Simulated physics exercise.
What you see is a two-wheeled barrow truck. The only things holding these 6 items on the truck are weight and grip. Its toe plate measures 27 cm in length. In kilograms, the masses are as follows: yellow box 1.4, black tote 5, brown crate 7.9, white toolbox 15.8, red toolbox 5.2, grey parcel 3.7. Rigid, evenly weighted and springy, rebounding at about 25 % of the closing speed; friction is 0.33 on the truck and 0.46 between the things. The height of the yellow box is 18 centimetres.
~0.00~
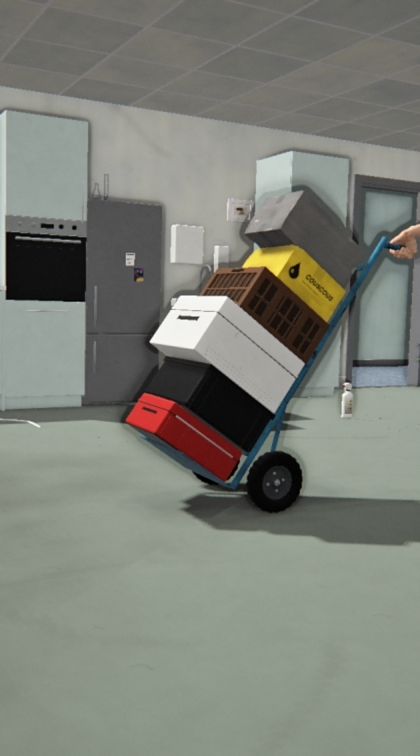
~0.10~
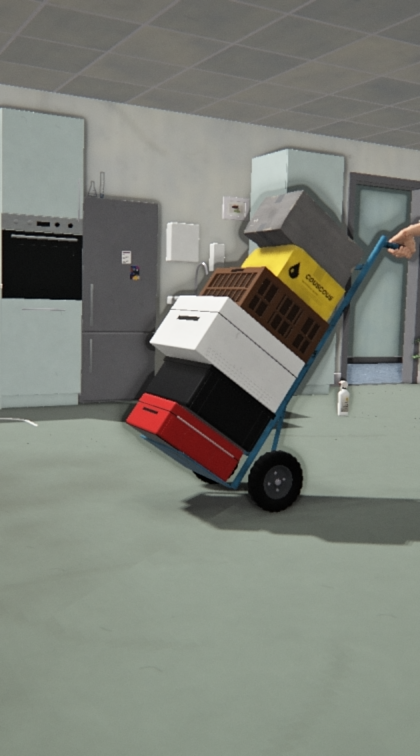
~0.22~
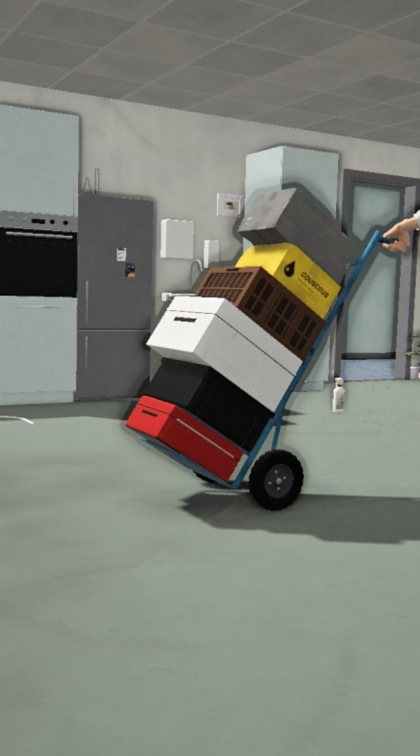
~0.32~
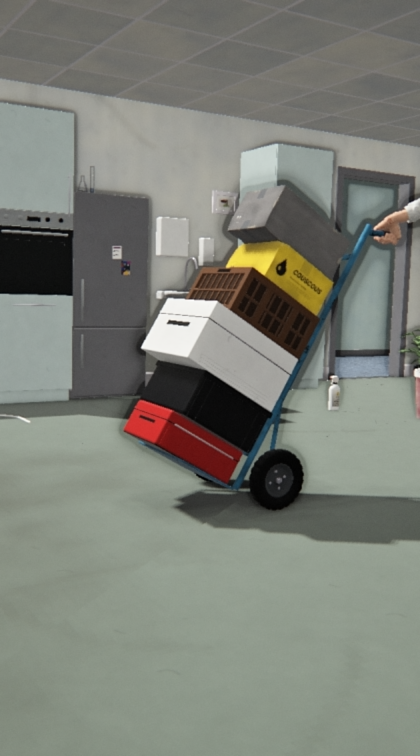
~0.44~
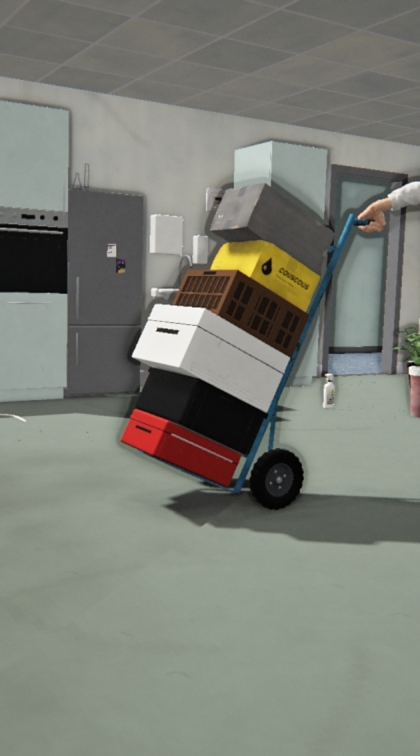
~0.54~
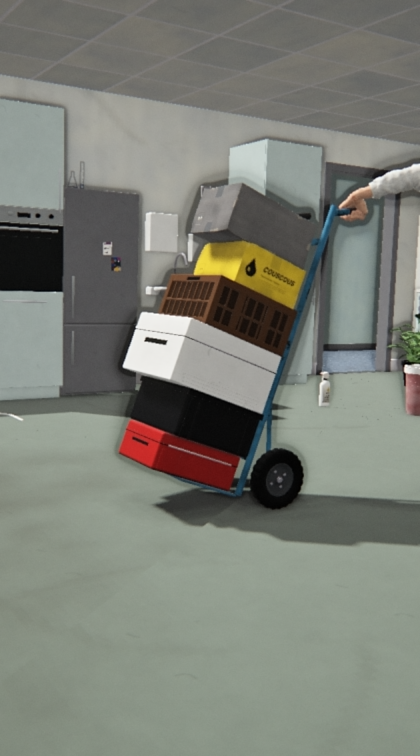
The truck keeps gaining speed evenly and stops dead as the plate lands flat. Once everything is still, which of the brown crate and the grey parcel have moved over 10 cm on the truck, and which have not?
As I see it, the brown crate is no longer where it was, the grey parcel is no longer where it was.
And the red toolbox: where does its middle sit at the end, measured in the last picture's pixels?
Roughly pixel (117, 463).
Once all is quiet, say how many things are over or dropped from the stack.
Total: 6.
After 1.14 s, truck upright; grey parcel tipped 16° from how it sat near (103, 237); brown crate tipped 16° from how it sat near (134, 331); yellow box tipped 16° from how it sat.
After 1.64 s, truck upright; yellow box and grey parcel now dropped from the stack; brown crate tipped 40° from how it sat near (64, 349); white toolbox tipped 40° from how it sat.
After 1.94 s, truck upright; brown crate and white toolbox now dropped from the stack; black tote on its side; red toolbox tipped 72° from how it sat.
After 2.34 s, truck upright; black tote on its side; red toolbox on its side.
At rest (4.1 s), dropped from the stack, yellow box, black tote, brown crate, white toolbox and grey parcel; tipped over on the truck, red toolbox.
